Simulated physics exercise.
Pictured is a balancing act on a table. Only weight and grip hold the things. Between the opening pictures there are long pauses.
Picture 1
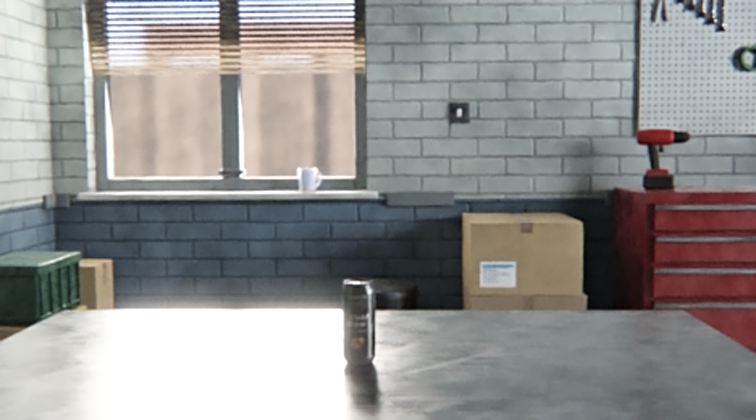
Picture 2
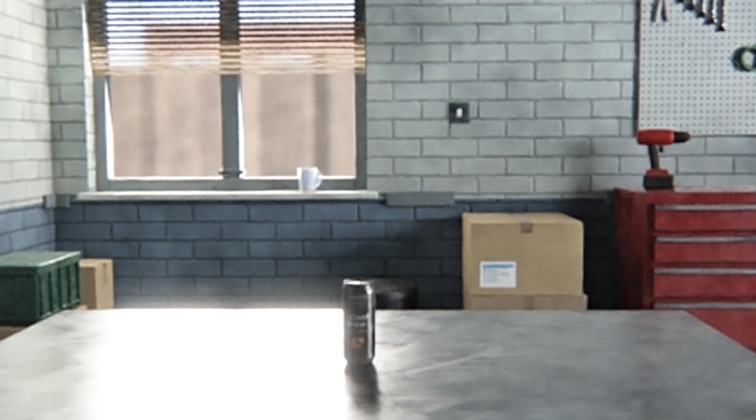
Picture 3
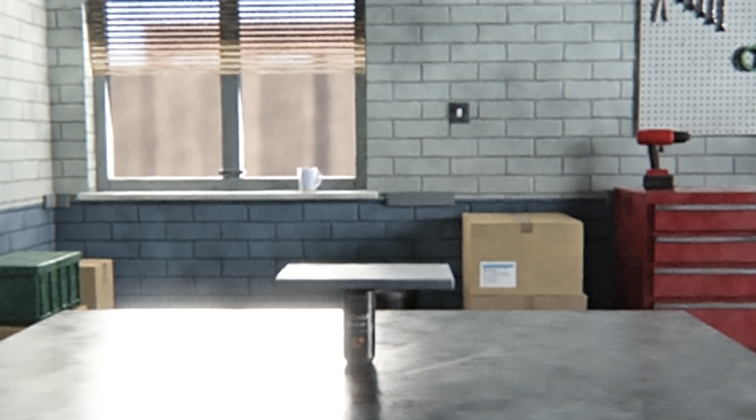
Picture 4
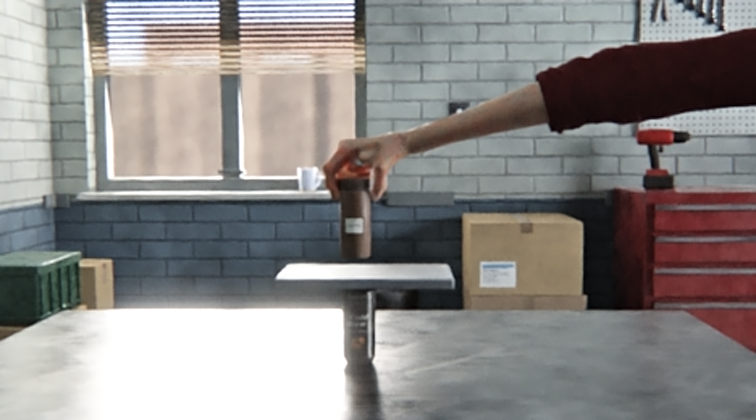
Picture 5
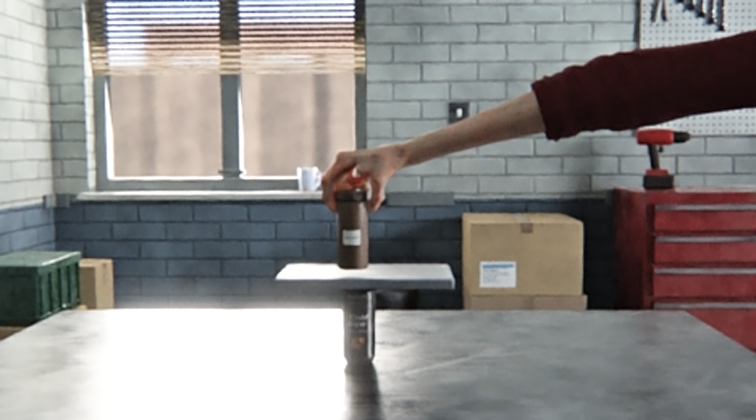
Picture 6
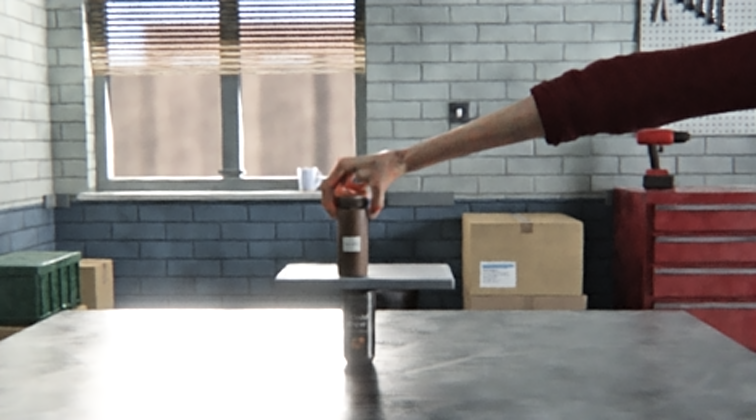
We see a dark can standing on a table, then a flat grey lid resting across its top. A hand reaches in from the right, holding a brown shaker above the lid, and lowers it onto the lid.
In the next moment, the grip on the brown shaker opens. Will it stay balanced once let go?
Yes, my guess is it stays in place.
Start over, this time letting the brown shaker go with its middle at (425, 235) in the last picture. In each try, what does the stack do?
Well, it crumbles then.
Then, 0.20 s later than the last frame, all is still.
Then, 0.40 s later than the last frame, brown shaker resting near (352, 236).
When it is over, all 3 as before. End places, in pixels of the last picture, brown shaker near (352, 236). The stack holds.
